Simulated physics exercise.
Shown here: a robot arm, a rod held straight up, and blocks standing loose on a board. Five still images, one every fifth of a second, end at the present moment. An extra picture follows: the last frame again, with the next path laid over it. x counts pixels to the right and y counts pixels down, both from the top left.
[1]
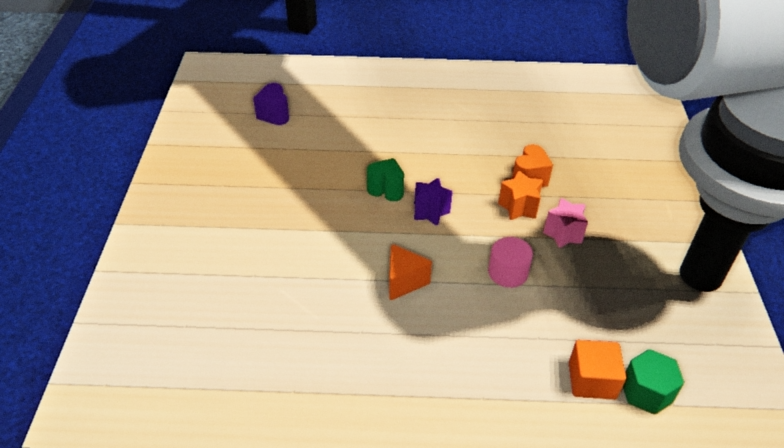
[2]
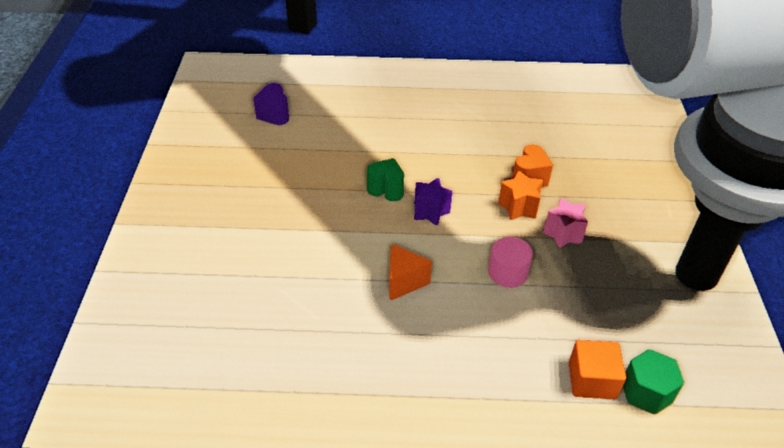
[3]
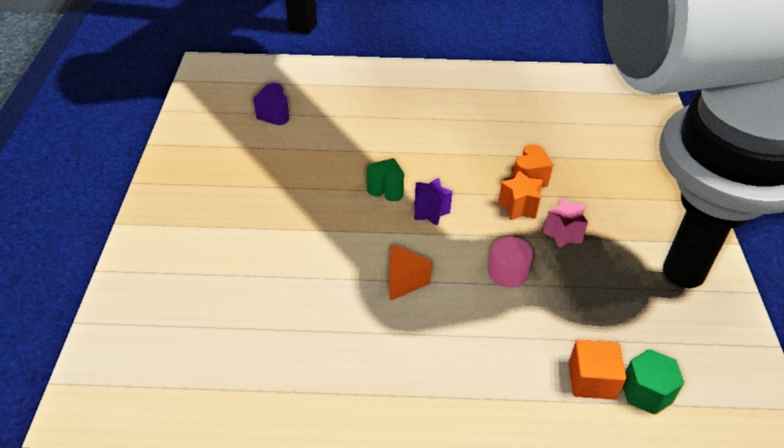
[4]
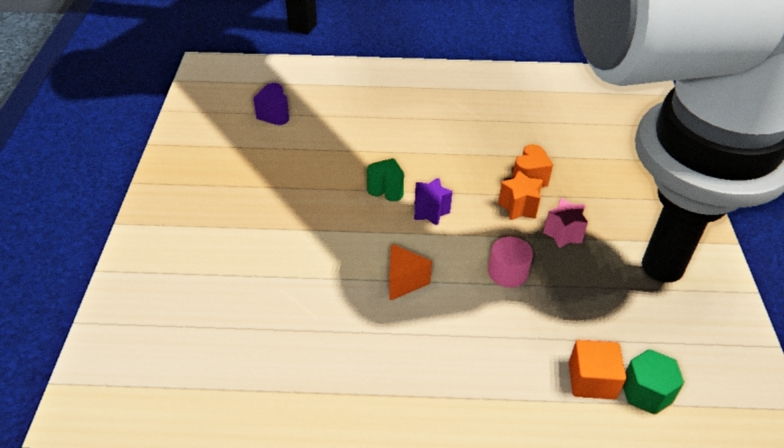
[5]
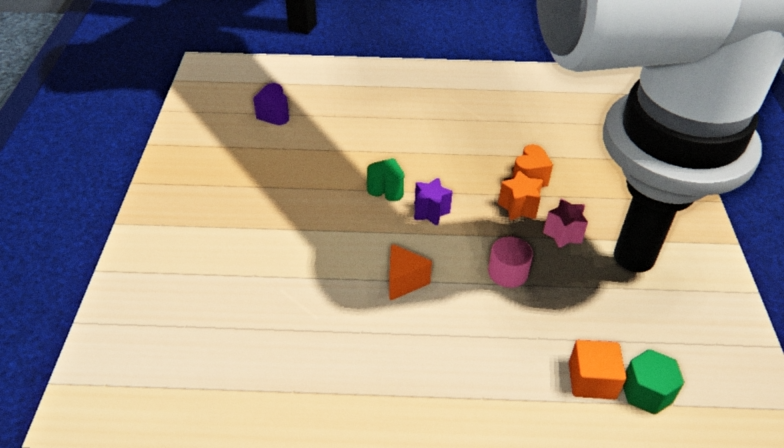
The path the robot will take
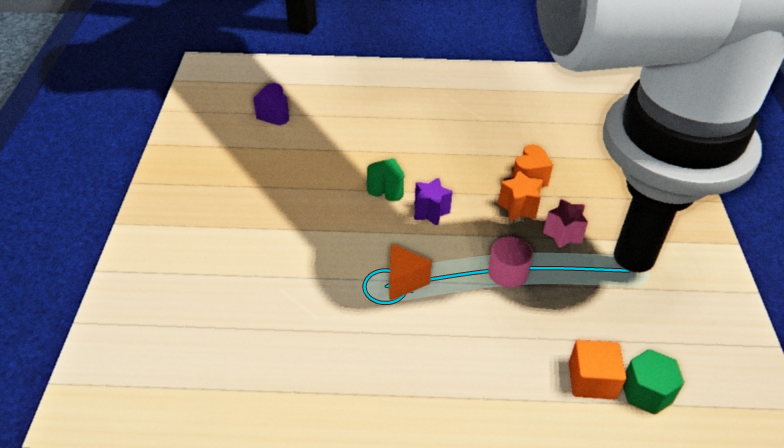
A robot arm holding a black rod upright moved slowly left, and slightly away from the viewer, over the right side of a wooden board, while the colorful blocks scattered there all stayed still.
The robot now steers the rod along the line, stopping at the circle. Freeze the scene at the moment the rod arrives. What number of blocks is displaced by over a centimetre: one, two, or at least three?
Blocks moved: Two.
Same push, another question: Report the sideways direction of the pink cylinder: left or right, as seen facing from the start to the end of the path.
It slides leftward.
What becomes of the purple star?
It keeps its position.
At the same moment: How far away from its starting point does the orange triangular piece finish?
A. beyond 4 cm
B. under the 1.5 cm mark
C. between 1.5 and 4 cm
(A)
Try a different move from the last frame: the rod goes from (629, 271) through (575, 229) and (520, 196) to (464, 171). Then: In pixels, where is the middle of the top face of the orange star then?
Its top centre lands on (469, 176).
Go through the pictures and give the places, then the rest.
In the first frame, rod tip at (701, 276); block tops, orange triangular piece at (405, 261); purple star at (432, 190); pink cylinder at (513, 250); pink star at (570, 212).
In the second frame, rod at (696, 275); blocks unchanged.
In the third frame, rod at (684, 273); blocks unchanged.
In the fourth frame, rod at (663, 267); blocks unchanged.
In the fifth frame, rod at (634, 257); orange triangular piece at (405, 261); purple star at (432, 190); pink cylinder at (513, 250); pink star at (570, 212).
Path on the board, from (629, 271) over (506, 269) to (385, 286).
The first path, step by step. One third of the way, rod at (550, 255); nothing pushed yet.
Two thirds of the way, rod at (468, 261); orange triangular piece at (390, 264), turned 30° clockwise; pink cylinder at (432, 265).
At the end, rod at (386, 273); orange triangular piece at (345, 273), turned 70° clockwise; purple star in place; pink cylinder at (375, 298); pink star in place.
